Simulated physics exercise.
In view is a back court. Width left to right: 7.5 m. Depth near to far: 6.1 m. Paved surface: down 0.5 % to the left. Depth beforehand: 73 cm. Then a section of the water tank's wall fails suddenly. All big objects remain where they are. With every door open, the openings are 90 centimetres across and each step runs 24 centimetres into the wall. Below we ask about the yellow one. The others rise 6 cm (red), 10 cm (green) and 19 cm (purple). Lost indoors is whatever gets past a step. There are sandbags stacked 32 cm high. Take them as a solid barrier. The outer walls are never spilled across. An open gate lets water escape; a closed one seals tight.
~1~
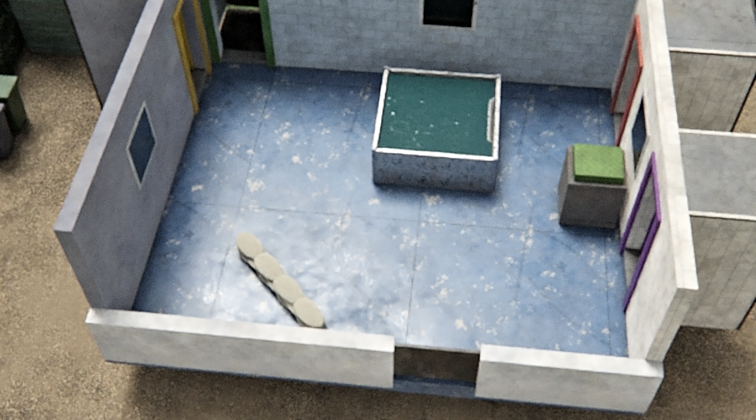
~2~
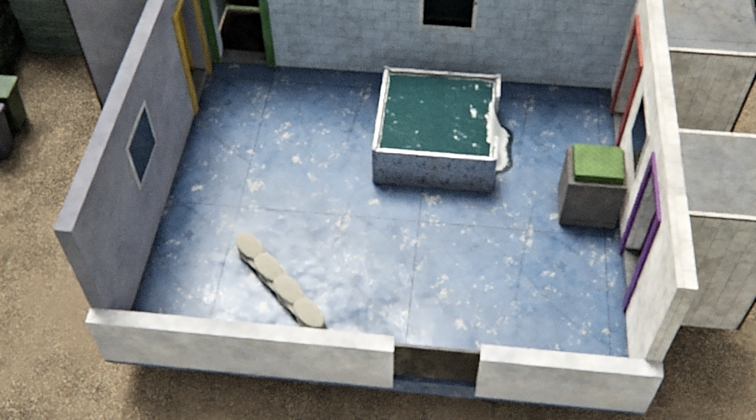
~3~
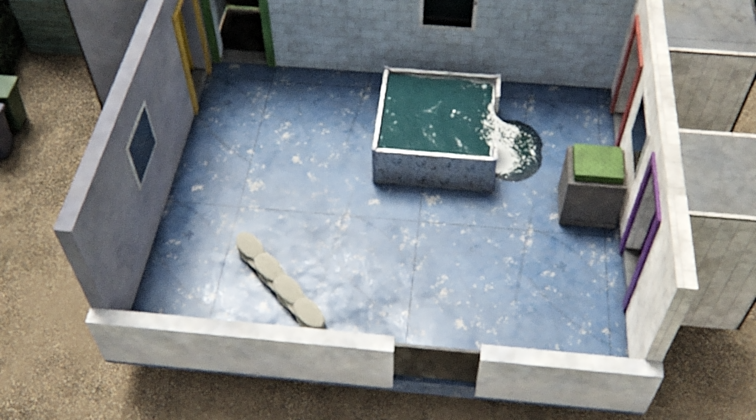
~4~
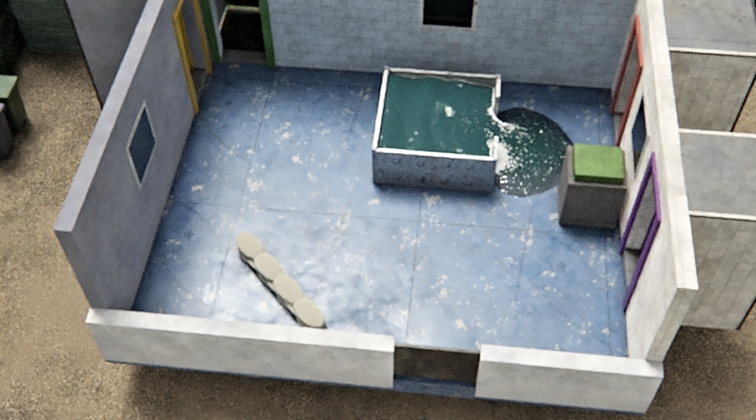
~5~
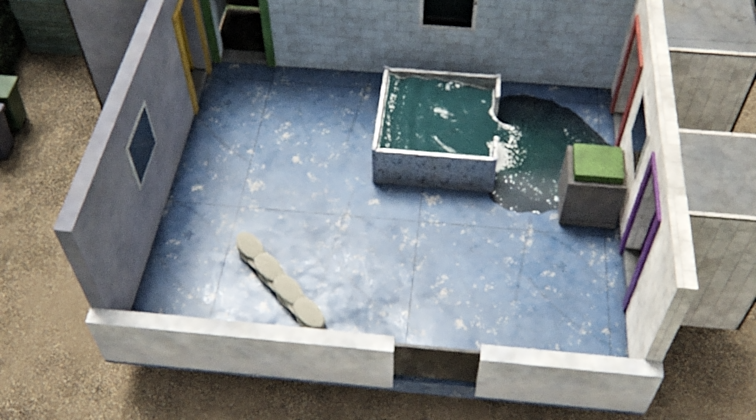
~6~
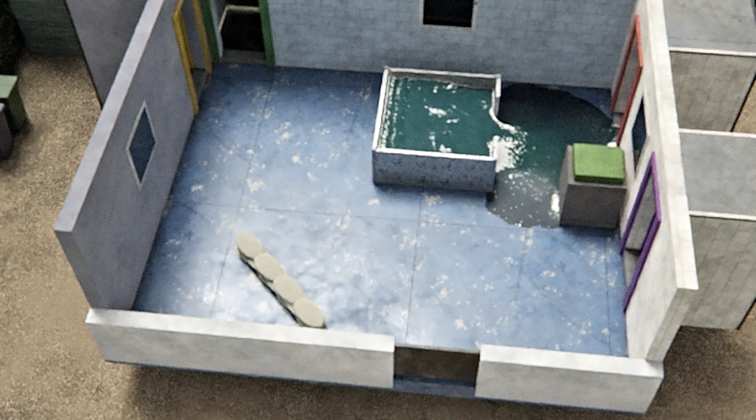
Dark green water pours from the tank's right side and spreads around the green-topped block.
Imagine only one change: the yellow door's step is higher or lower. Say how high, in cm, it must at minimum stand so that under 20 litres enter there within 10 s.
It must stand at least about 9 cm high.
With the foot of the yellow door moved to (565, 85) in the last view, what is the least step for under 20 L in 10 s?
You'd want it roughly 18 cm high.
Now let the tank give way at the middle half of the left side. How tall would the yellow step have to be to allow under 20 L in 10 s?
Some 23 centimetres.
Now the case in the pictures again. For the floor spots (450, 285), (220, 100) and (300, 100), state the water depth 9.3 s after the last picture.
Approx. 2 / 8 / 2 cm.
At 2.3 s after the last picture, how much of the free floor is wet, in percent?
Approximately 30 % of it.
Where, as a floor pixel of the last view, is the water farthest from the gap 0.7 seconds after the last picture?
Close to pixel (617, 282).
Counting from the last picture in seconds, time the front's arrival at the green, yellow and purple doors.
Green = 4.5 s, yellow = 4.5 s, purple = 0.6 s.
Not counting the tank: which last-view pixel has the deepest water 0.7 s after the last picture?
About (611, 184).
Then, 0.7 s after the last picture water covers 15 % of the floor, deepest (45 cm) near (611, 184); it has not reached the yellow door.
Then, 2.3 s after the last picture water covers 30 % of the floor, deepest (33 cm) near (606, 94); it has not reached the yellow door.
Then, 9.3 s after the last picture water covers 80 % of the floor, deepest (10 cm) near (579, 181); 9 cm at the yellow door, 0 litres in over its 15 cm step.
At the yellow door as built, the water peaked near 14 cm, 5.1 s after the last picture.
Run again over the same 10 s with other heights there, 42 litres in over 7 cm, 10 litres over 10 cm. The limit of 20 litres is kept from about 9 cm up.
